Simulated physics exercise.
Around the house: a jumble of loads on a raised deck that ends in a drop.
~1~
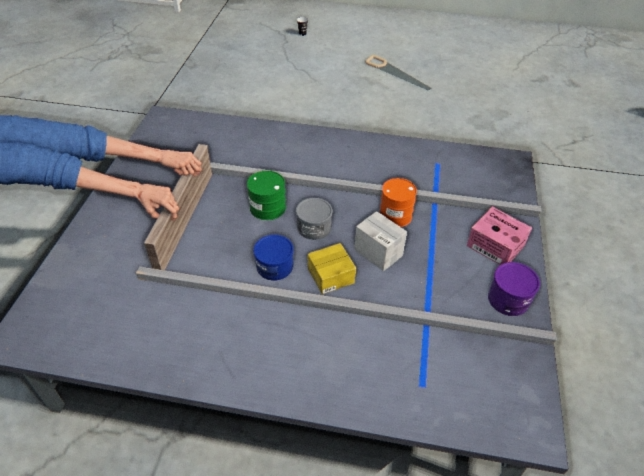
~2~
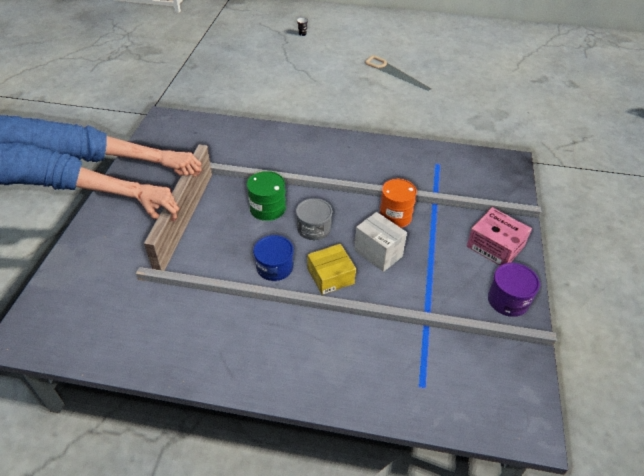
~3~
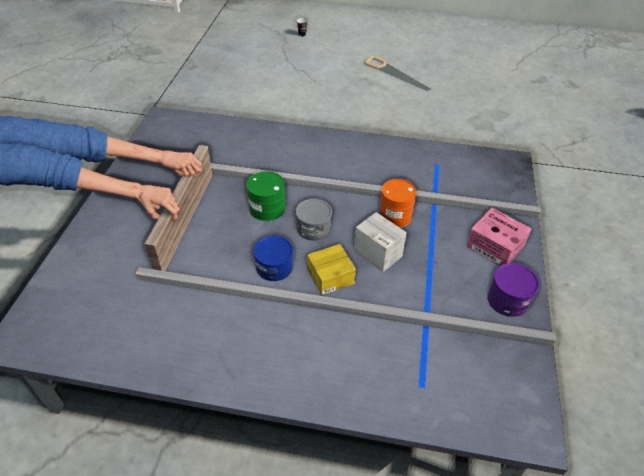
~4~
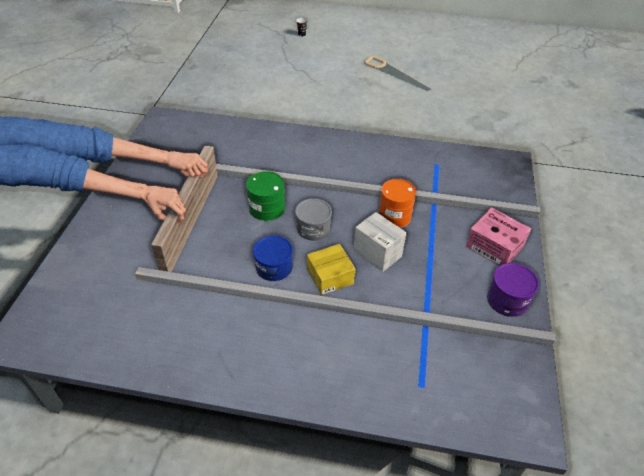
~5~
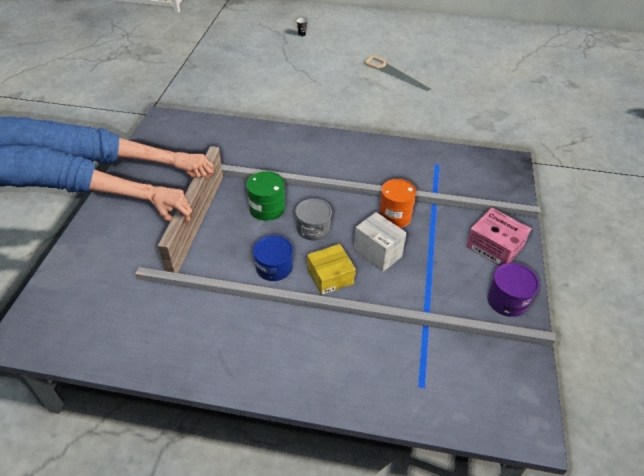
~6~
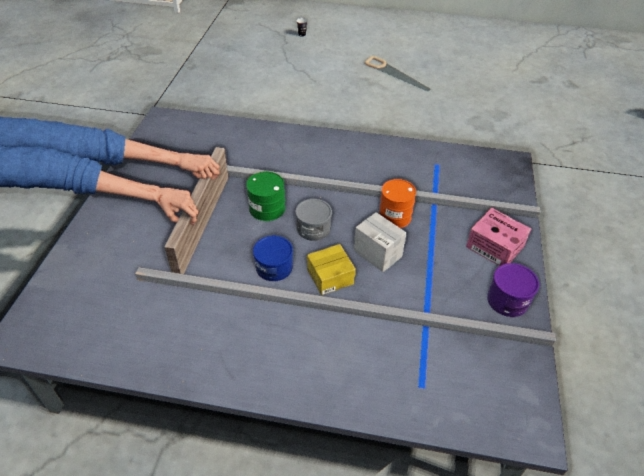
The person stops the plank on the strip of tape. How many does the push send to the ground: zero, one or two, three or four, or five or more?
The number that fall off is zero.
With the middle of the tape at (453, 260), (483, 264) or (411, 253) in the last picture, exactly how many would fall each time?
It would be 1, 2 and 0.
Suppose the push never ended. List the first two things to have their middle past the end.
In order: The purple pail, the pink box.
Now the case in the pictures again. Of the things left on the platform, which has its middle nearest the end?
The purple pail.
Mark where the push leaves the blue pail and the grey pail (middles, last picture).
First (451, 285), then (451, 253).
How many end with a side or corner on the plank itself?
It touches 3.
Soon after, none off yet; purple pail at rest near (512, 290); pink box at rest near (498, 238); orange canister at rest near (397, 204).
Then, none off yet; purple pail at rest near (512, 290); pink box at rest near (498, 238); orange canister moved a little near (410, 204).
At rest, the number that fall off is zero.
